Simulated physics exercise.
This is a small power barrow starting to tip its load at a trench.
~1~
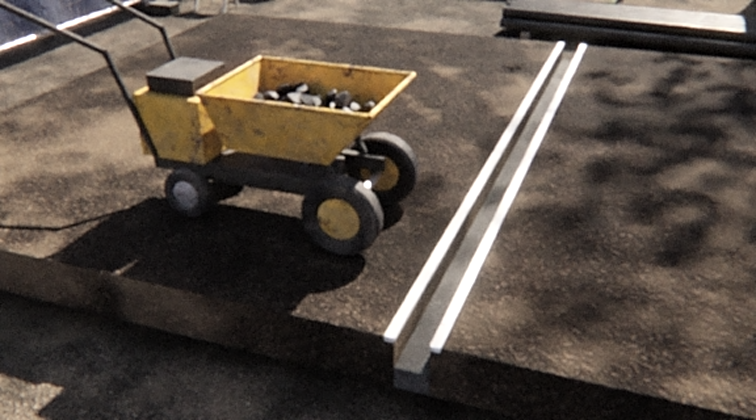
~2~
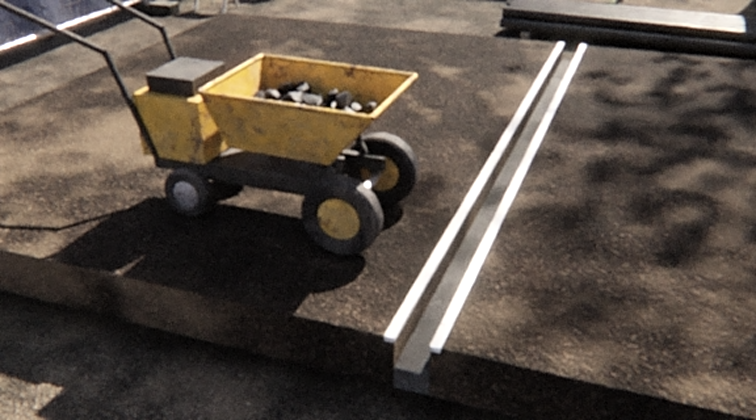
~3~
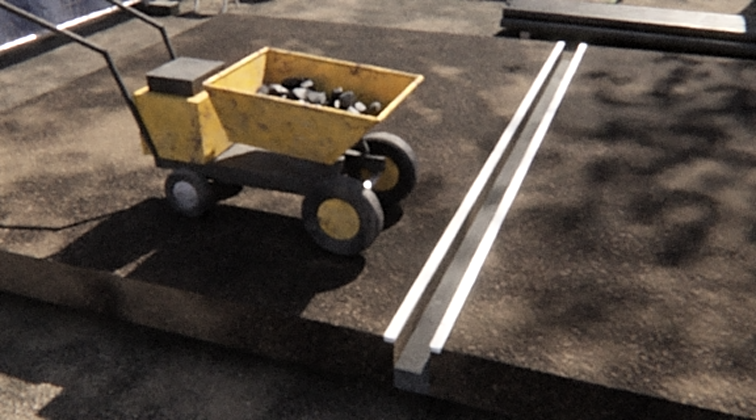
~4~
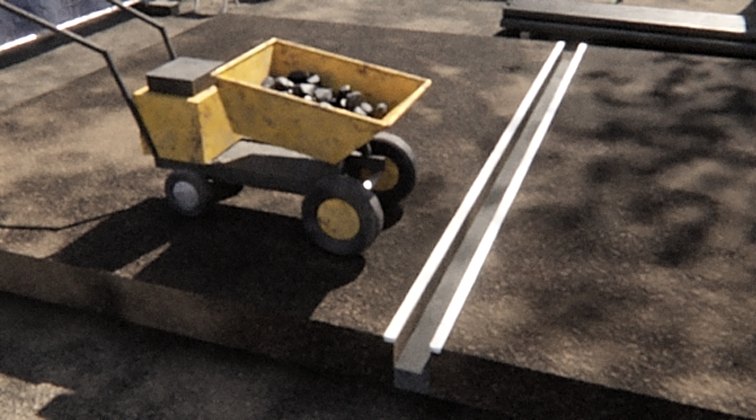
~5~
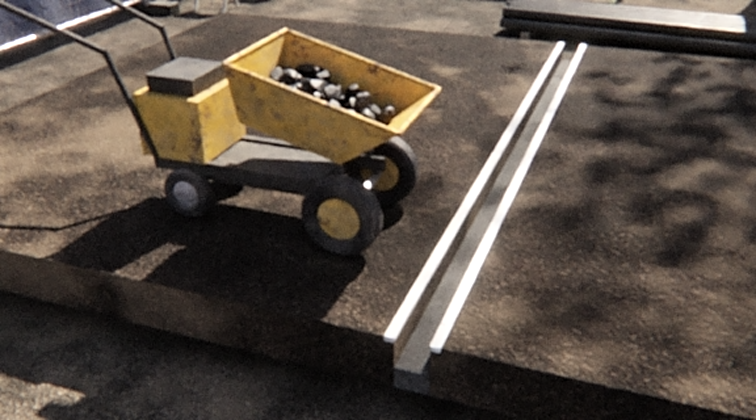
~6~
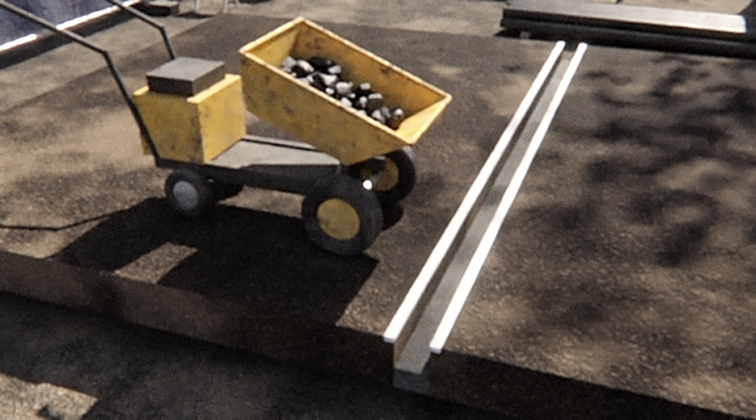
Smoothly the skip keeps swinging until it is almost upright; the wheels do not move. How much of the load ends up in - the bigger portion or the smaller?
Predicted result: Mostly out.
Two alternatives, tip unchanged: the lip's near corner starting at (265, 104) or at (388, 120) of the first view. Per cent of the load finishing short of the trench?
In order, close to 70 and 0 in a hundred.
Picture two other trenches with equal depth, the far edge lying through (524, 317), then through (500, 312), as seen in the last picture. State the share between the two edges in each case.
100 %, give or take, and then 90 %.
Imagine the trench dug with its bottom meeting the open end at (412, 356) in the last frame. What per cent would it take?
I'd guess about 20 %.
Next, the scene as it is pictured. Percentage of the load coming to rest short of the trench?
It comes to close to 0 %.
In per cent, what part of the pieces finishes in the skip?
0 per cent or so.
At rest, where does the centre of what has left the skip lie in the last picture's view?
I'd say the middle ends up at about (516, 245).
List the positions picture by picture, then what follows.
In the first picture, lip of the skip (369, 117), level; top of the load (308, 103), lumps of coal; first edge of the trench (414, 295); far edge (457, 303), the trench under half as wide as the skip, and about as deep as wide.
In the second picture, lip of the skip (371, 118), tipped barely; top of the load (310, 102).
In the third picture, lip of the skip (377, 121), tipped barely; top of the load (294, 98).
In the fourth picture, lip of the skip (387, 126), tipped a little; top of the load (300, 93).
In the fifth picture, lip of the skip (398, 134), tipped clearly; top of the load (290, 91).
In the sixth picture, lip of the skip (410, 144), tipped clearly; top of the load (301, 84); first edge of the trench (414, 295); far edge (457, 303).
Just after the last frame, skip tipped steeply; every one in the skip.
A moment on, skip tipped right over; the larger part in the skip; just a few in or heaped over the trench; roughly a quarter beyond it; just a few falling.
Further on, skip tipped right over; about a tenth in the skip; about a tenth in or heaped over the trench; the larger part beyond it.
When it is over, skip tipped right over; just a few in the skip; roughly a quarter in or heaped over the trench; the larger part beyond it.
